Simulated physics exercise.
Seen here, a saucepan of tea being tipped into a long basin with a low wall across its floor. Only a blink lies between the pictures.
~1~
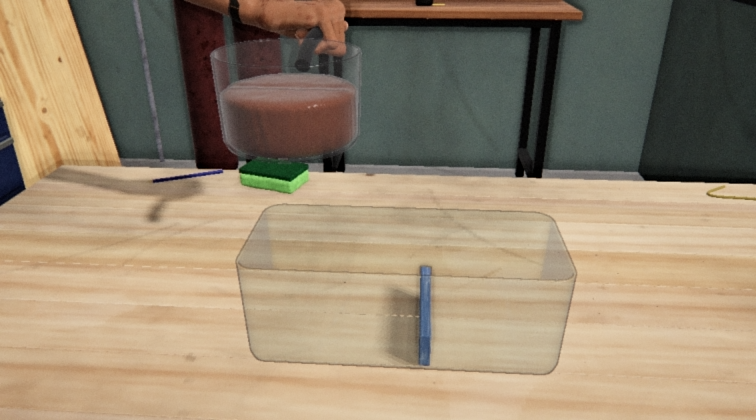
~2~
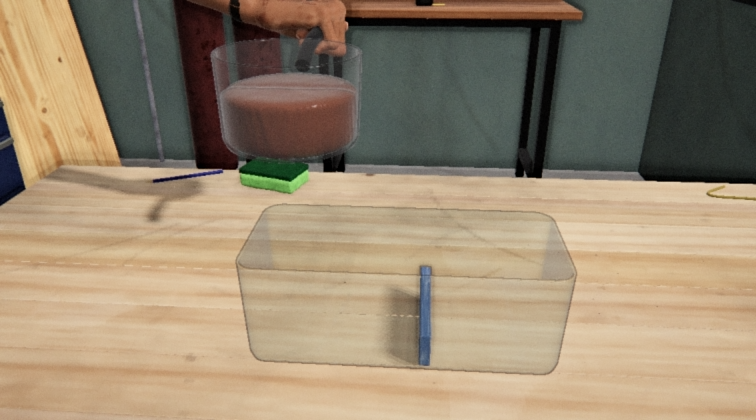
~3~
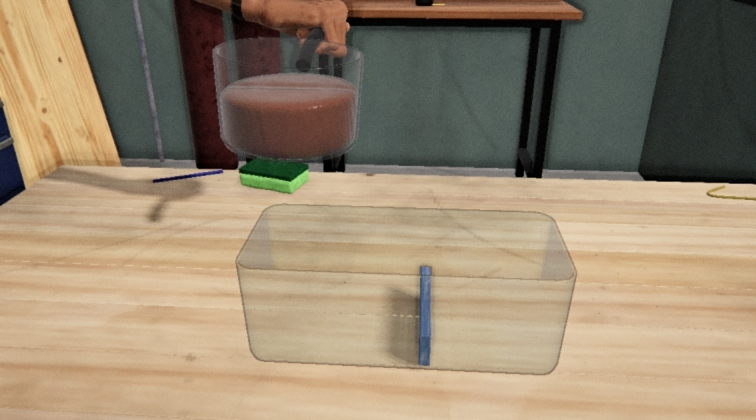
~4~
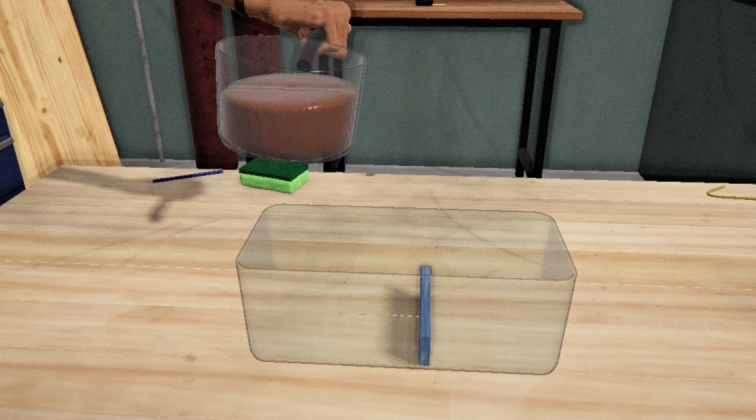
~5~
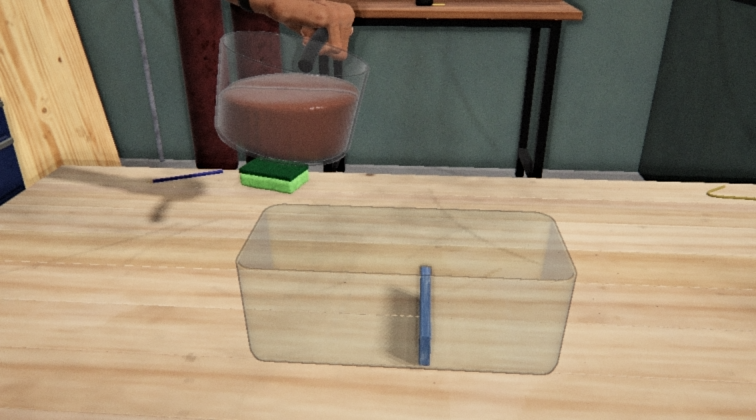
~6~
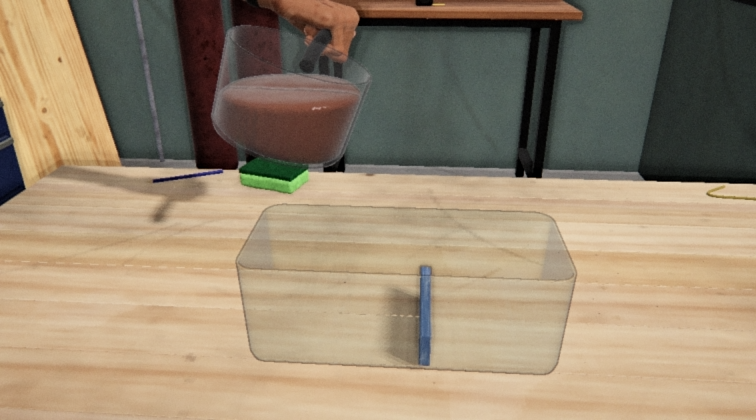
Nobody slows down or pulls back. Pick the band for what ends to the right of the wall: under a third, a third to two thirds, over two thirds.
It comes to from a third to two thirds.
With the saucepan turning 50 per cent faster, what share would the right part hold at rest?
Close to 30 per cent.
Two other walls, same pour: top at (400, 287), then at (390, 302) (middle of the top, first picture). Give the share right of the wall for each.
Roughly 75 per cent, and 85 per cent.
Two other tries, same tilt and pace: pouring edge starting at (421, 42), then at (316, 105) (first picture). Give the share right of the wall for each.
About 90 and 5 per cent.
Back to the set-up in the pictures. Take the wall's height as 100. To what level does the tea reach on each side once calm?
Left about 40, right about 40.
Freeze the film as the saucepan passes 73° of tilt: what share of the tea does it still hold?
Near 65 %.
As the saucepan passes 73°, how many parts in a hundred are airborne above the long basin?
Roughly 30 in a hundred.
A moment on, the saucepan is tipped part way and 67 per cent is still to pour, 4 is left of the wall and 1 right of it.
Next, the saucepan is tipped right over and 17 per cent is still to pour, 26 is left of the wall and 43 right of it.
Then the saucepan is tipped right over and 1 per cent is still to pour, 52 is left of the wall and 43 right of it.
Later the saucepan is tipped right over and 0 per cent is still to pour, 55 is left of the wall and 44 right of it.
At rest 55 per cent lies left of the wall, 44 right of it and 1 outside.
